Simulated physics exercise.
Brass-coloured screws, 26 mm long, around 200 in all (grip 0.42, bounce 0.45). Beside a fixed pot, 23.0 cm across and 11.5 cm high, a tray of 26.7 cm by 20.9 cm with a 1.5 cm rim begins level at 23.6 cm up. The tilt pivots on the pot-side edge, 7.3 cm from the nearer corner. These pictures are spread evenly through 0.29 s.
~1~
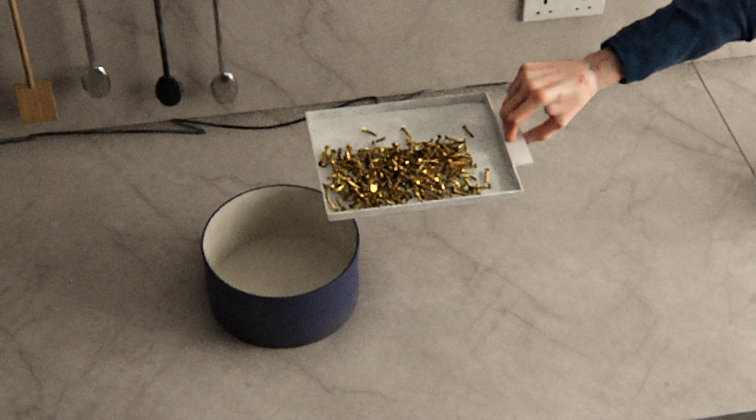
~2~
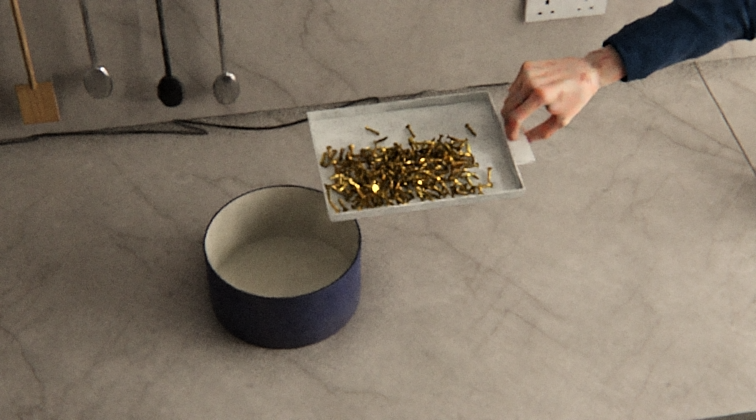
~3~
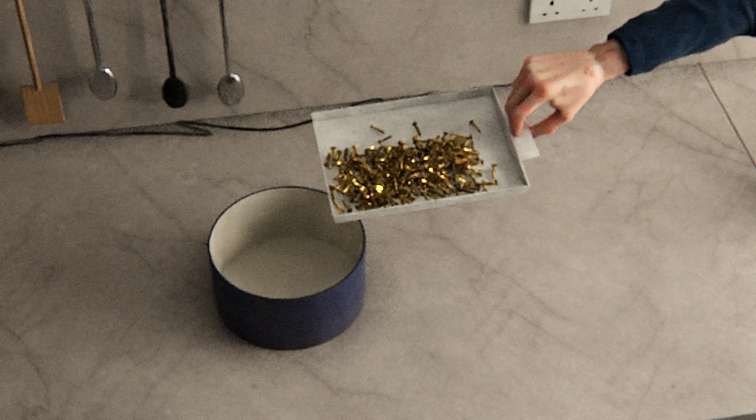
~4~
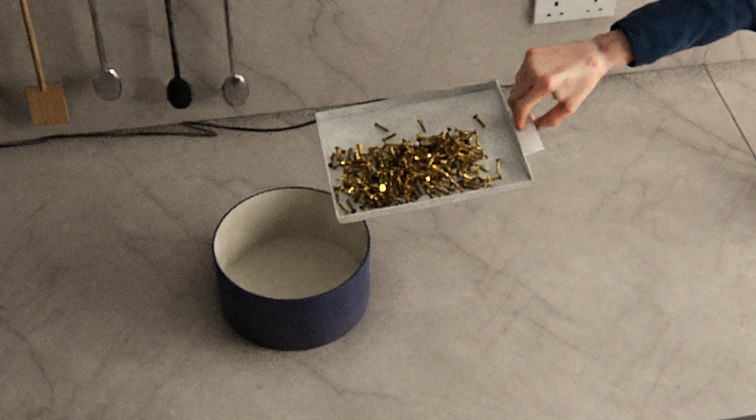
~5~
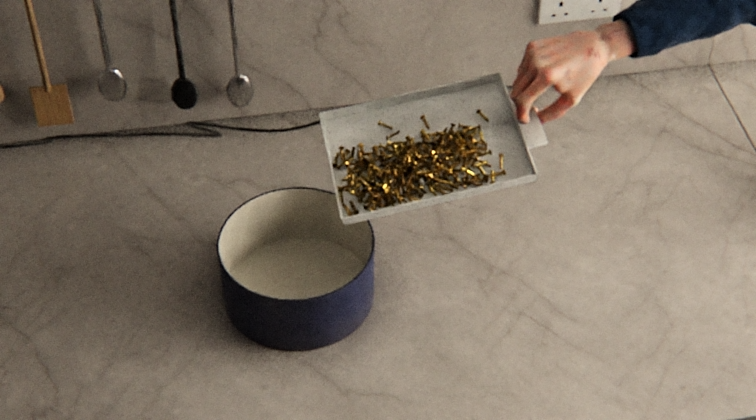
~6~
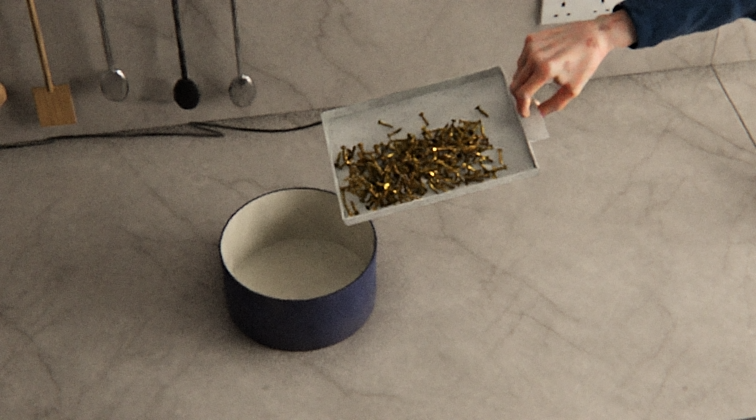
In this clip, a hand holds a shallow pale tray of brass-coloured screws above and to the right of a dark blue pot on a counter, slowly raising its right side so the tray tilts slightly toward the left.
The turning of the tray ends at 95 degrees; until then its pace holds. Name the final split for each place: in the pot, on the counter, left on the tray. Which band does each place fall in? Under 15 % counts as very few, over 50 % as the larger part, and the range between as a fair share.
Pot: The larger part. Counter: Very few. Left on the tray: Very few.
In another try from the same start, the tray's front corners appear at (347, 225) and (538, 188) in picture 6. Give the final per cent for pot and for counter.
Per cent by place - pot 25, counter 75.
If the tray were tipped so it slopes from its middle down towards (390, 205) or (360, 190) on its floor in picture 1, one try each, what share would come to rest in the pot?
First try: About 20 percent; second try: About 65 percent.
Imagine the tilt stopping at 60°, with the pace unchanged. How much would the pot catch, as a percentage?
Near 60 %, then.
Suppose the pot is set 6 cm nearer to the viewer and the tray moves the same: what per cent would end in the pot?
100 per cent.
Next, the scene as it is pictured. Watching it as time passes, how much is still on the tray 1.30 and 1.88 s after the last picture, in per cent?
About 40, 0.
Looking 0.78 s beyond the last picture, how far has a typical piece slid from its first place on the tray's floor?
Around 7 centimetres.
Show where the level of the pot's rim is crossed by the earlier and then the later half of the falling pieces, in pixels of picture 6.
At about (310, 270), then at (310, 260).
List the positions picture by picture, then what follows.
In the first frame, tray tilt 0 degrees, front corners at (330, 213) and (521, 189); middle of the pieces at (403, 171); pot at (281, 239).
In the second frame, tray tilt 1 degrees, front corners at (331, 213) and (523, 188); middle of the pieces at (405, 171).
In the third frame, tray tilt 3 degrees, front corners at (335, 215) and (527, 184); middle of the pieces at (409, 170).
In the fourth frame, tray tilt 6 degrees, front corners at (339, 216) and (531, 179), lowest corner left front; middle of the pieces at (413, 168).
In the fifth frame, tray tilt 9 degrees, front corners at (343, 217) and (535, 173), lowest corner left front; middle of the pieces at (417, 165).
In the sixth frame, tray tilt 12 degrees, front corners at (345, 218) and (536, 167), lowest corner left front; middle of the pieces at (418, 163); pot at (298, 242).
Then, 0.78 s after the last picture, tilt 51 degrees; the tray holds 95 %, the pot 0 %.
Then, 1.30 s after the last picture, tilt 77 degrees; the tray holds 40 %, the pot 30 %.
Then, 1.88 s after the last picture, tilt 95 degrees; the tray holds 0 %, the pot 95 %.
In the end, pot 95 %, counter 5 %, tray 0 %.
